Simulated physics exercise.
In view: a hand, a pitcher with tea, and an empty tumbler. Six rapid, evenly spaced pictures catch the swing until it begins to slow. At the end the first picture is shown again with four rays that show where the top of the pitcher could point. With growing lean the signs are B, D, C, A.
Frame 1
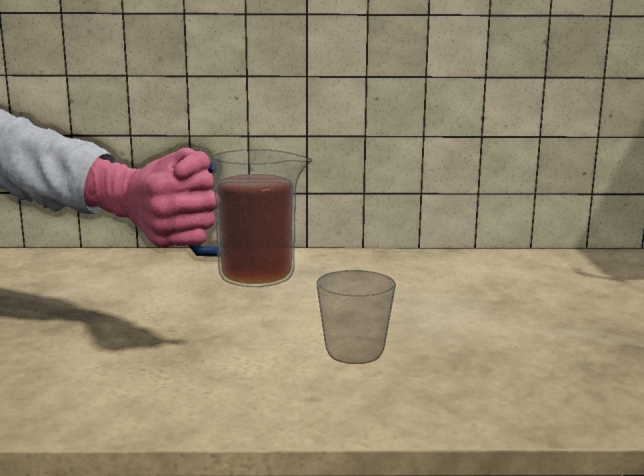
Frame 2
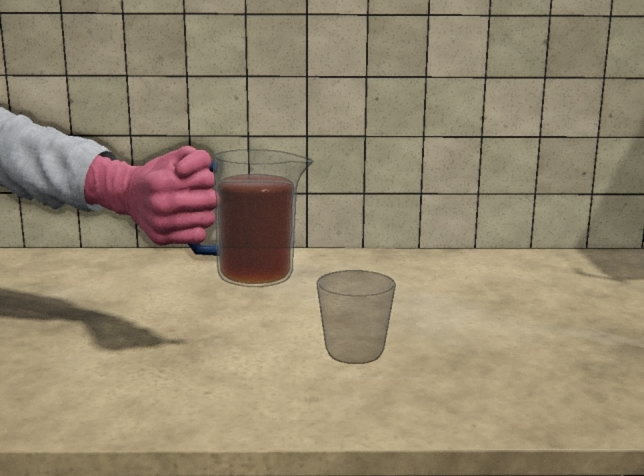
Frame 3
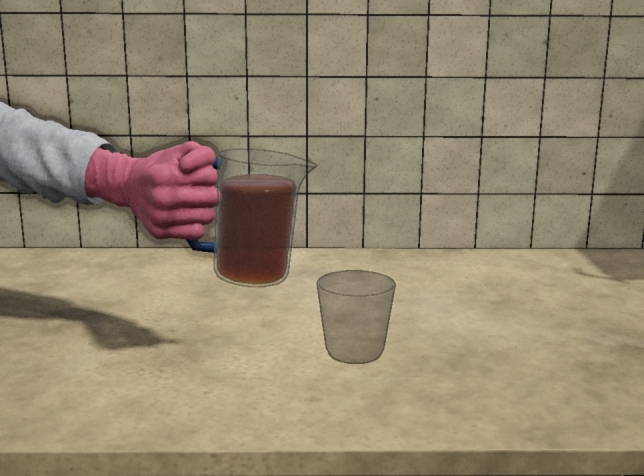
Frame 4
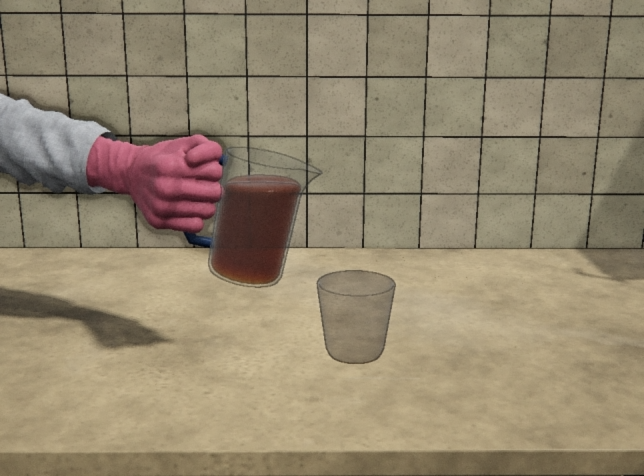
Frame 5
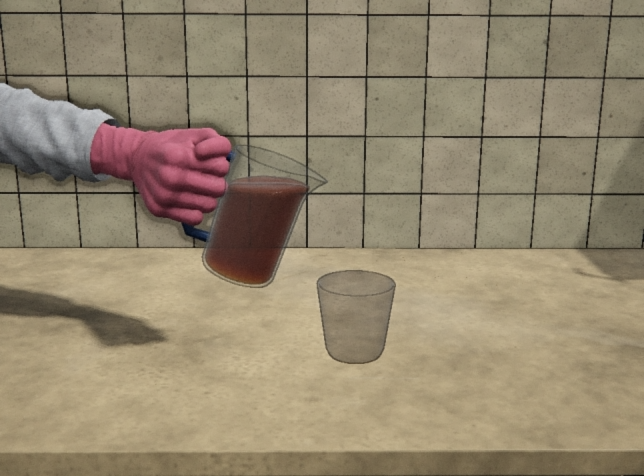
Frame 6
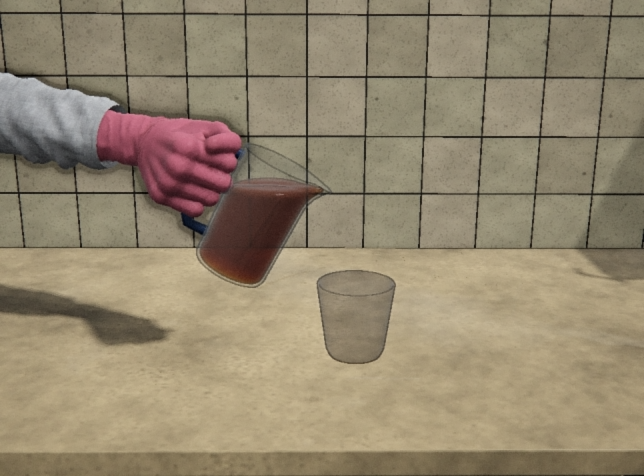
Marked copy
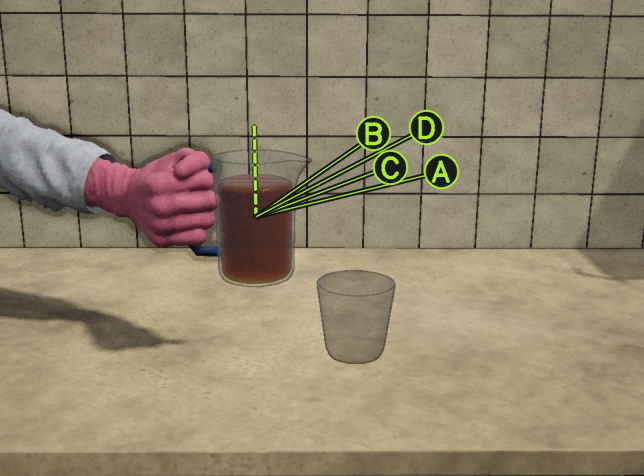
Pitcher of reddish-brown tea tilting gradually to the right in a pink-gloved hand, above an empty tumbler on a counter.
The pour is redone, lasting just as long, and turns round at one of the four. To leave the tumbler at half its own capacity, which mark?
D is best.
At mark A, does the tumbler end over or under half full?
Over half.
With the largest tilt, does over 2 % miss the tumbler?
Yes, it does.
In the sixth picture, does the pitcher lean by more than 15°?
Yes.
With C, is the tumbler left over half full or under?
Over.
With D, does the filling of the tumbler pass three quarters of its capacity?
No, it does not.
On the marked copy, A at (425, 175); B at (359, 145); C at (374, 172); D at (411, 135).
For mark A, the tumbler ends with about 78 % of what it can hold; 11 % of the tea is spilt.
For mark B, the tumbler ends with about 35 % of what it can hold.
For mark C, the tumbler ends with about 68 % of what it can hold; 3 % of the tea is spilt.
For mark D, the tumbler ends with about 52 % of what it can hold.
